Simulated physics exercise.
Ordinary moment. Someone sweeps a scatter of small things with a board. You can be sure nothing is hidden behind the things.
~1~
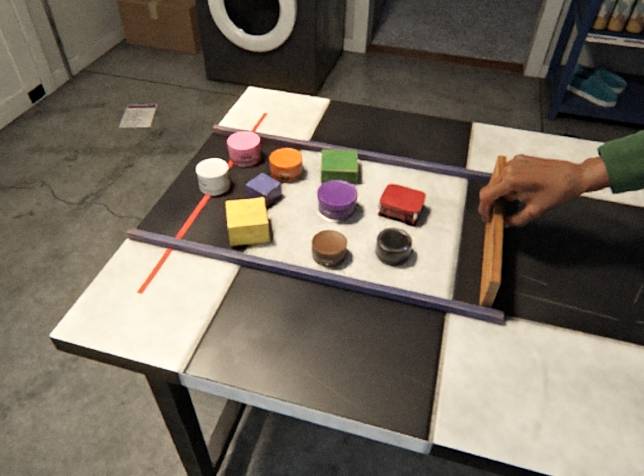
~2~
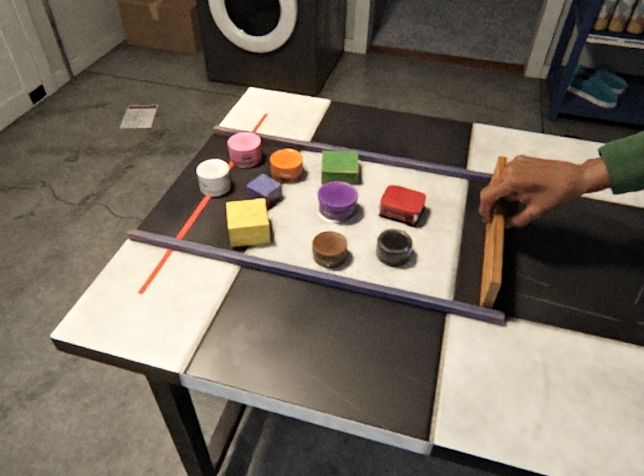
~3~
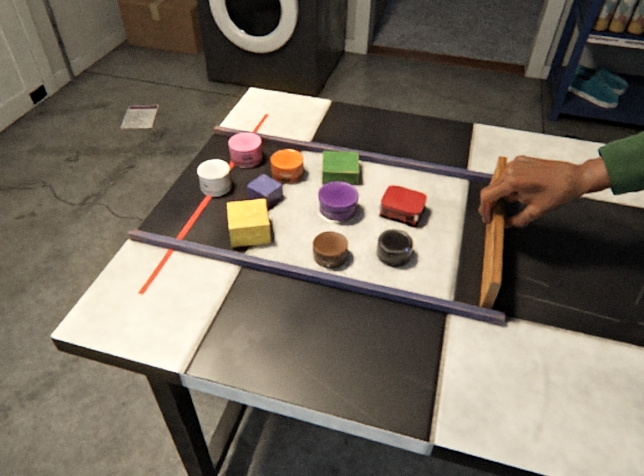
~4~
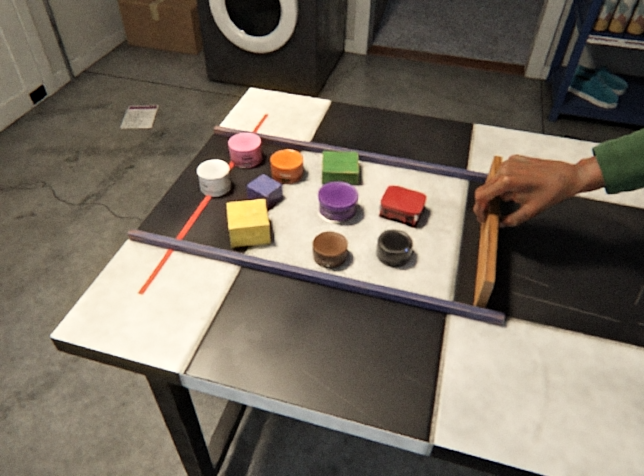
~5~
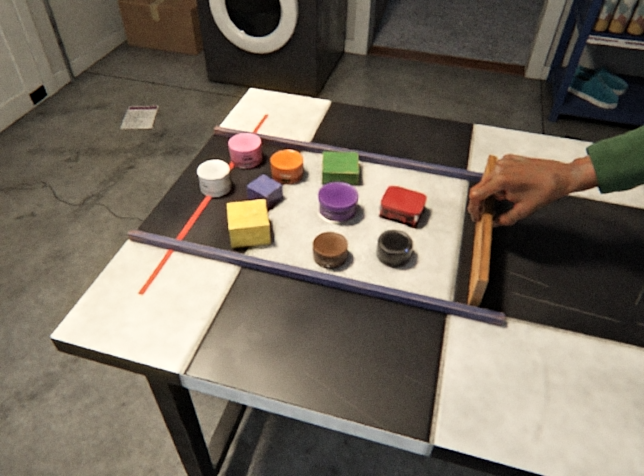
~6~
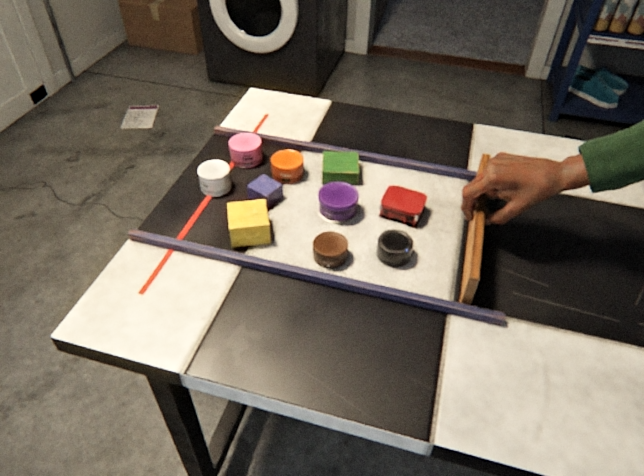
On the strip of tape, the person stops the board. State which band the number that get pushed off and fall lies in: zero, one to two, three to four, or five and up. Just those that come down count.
The band is five and up.
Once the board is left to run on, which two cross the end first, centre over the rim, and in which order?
Order: White tub first, blue block second.
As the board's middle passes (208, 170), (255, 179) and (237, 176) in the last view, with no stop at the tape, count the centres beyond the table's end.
First 6, then 2, finally 2.
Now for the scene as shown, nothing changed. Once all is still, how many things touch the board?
Number: 4.
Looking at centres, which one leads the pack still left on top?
It's the yellow block that ends nearest.
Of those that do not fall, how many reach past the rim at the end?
The total here is 1.
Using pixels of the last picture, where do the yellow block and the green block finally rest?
The first one ends at (152, 201), the second at (224, 144).
Soon after, none off yet; white tub at rest near (215, 179); pink tub at rest near (246, 150); blue block at rest near (265, 191).
Then, none off yet; white tub moved about its own width near (180, 173); pink tub moved a little near (236, 147); blue block moved well along near (206, 181).
At rest, the number that fall off is five or more; fallen, purple pot, orange tub, blue block, pink tub and white tub.
